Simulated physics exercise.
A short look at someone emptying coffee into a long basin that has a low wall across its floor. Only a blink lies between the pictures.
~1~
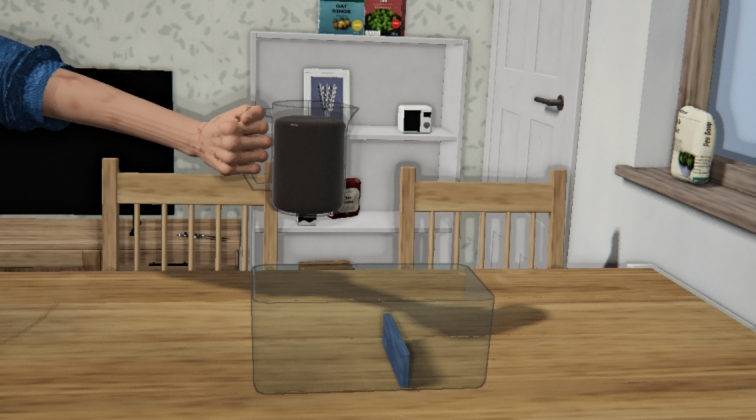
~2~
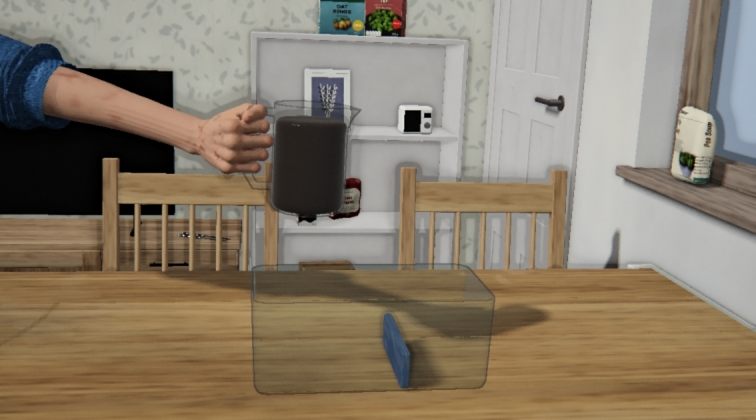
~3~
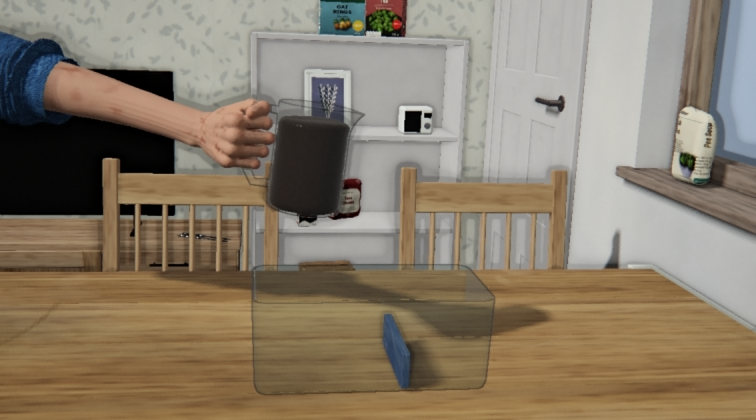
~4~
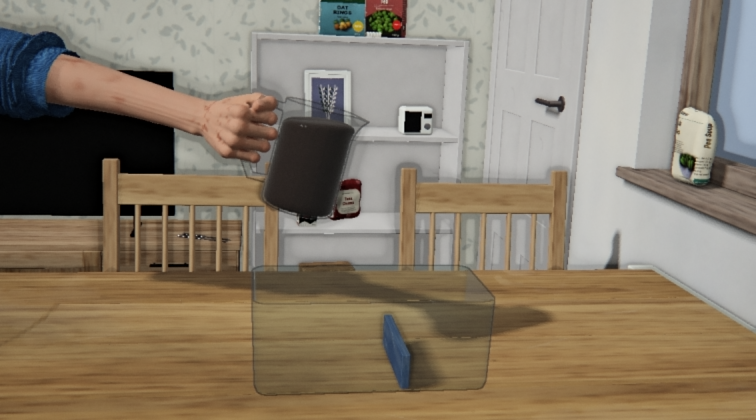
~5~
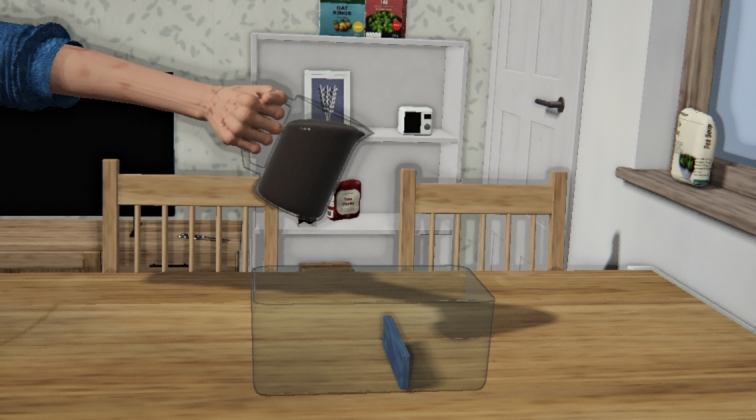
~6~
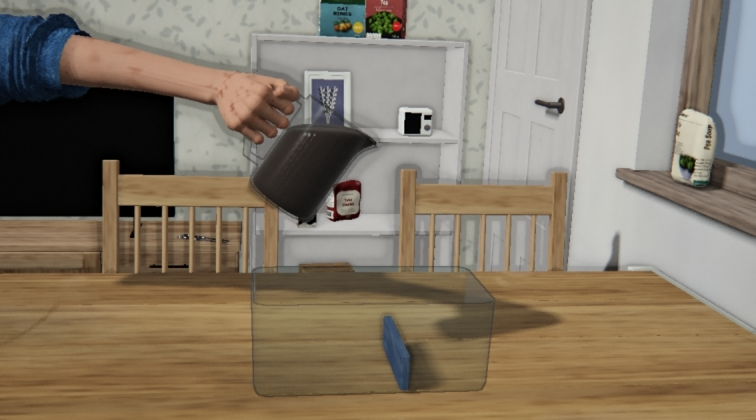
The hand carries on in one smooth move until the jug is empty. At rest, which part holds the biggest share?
It is the right-hand one.
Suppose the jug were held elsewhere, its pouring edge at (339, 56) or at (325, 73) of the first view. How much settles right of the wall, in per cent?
First some 55, then 20 per cent.
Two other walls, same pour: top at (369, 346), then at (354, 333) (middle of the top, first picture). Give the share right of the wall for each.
The first gives 80 %, the second 90 %.
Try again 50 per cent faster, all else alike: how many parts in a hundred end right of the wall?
About 65 per cent.
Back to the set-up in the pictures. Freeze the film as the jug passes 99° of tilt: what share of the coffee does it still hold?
Some 65 per cent.
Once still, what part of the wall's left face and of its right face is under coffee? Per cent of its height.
Left about 10, right about 70.
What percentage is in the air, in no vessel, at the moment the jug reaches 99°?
Some 25 per cent.
A moment on, the tilt is 99° and 63 per cent is still to pour, 0 is left of the wall and 12 right of it.
Next, the tilt is 117° and 13 per cent is still to pour, 11 is left of the wall and 55 right of it.
Then the tilt is 117° and 0 per cent is still to pour, 25 is left of the wall and 69 right of it.
Later the tilt is 117° and 0 per cent is still to pour, 26 is left of the wall and 70 right of it.
Finally, 26 per cent lies left of the wall, 70 right of it and 3 outside.
